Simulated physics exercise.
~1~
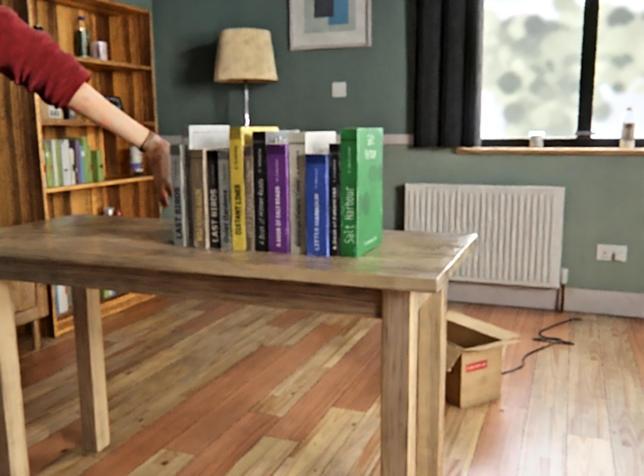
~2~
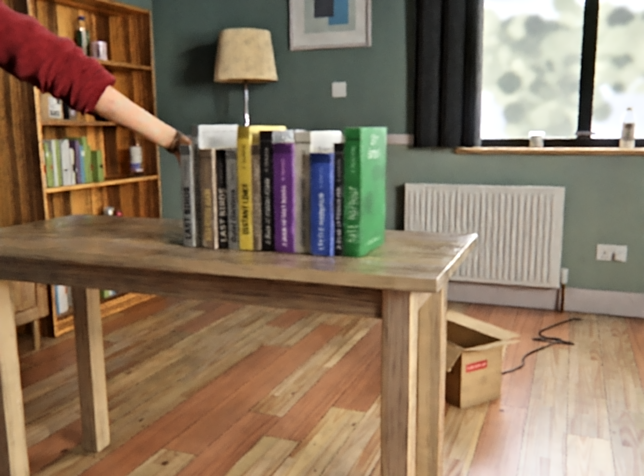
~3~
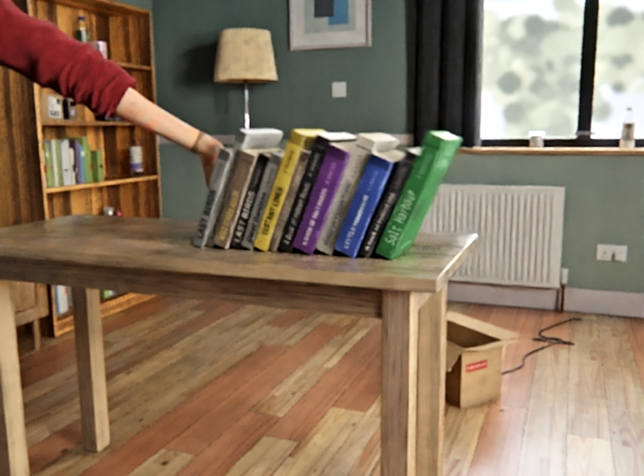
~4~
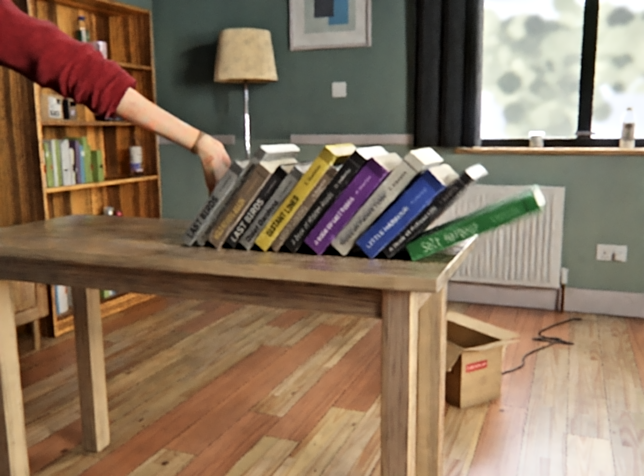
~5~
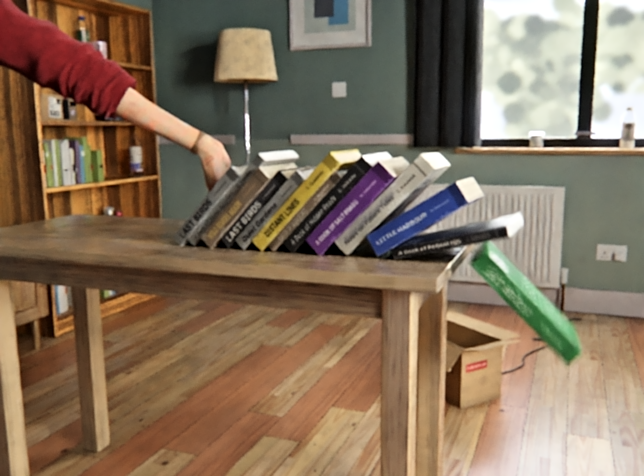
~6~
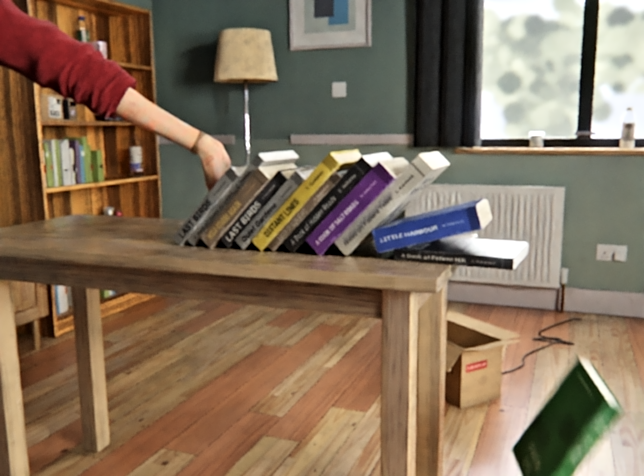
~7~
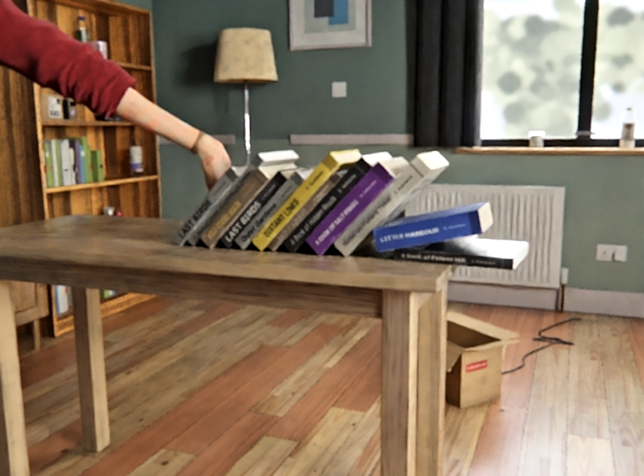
Row of upright books on a wooden table toppling rightward as a hand pushes, the green end book falling off, others left leaning.
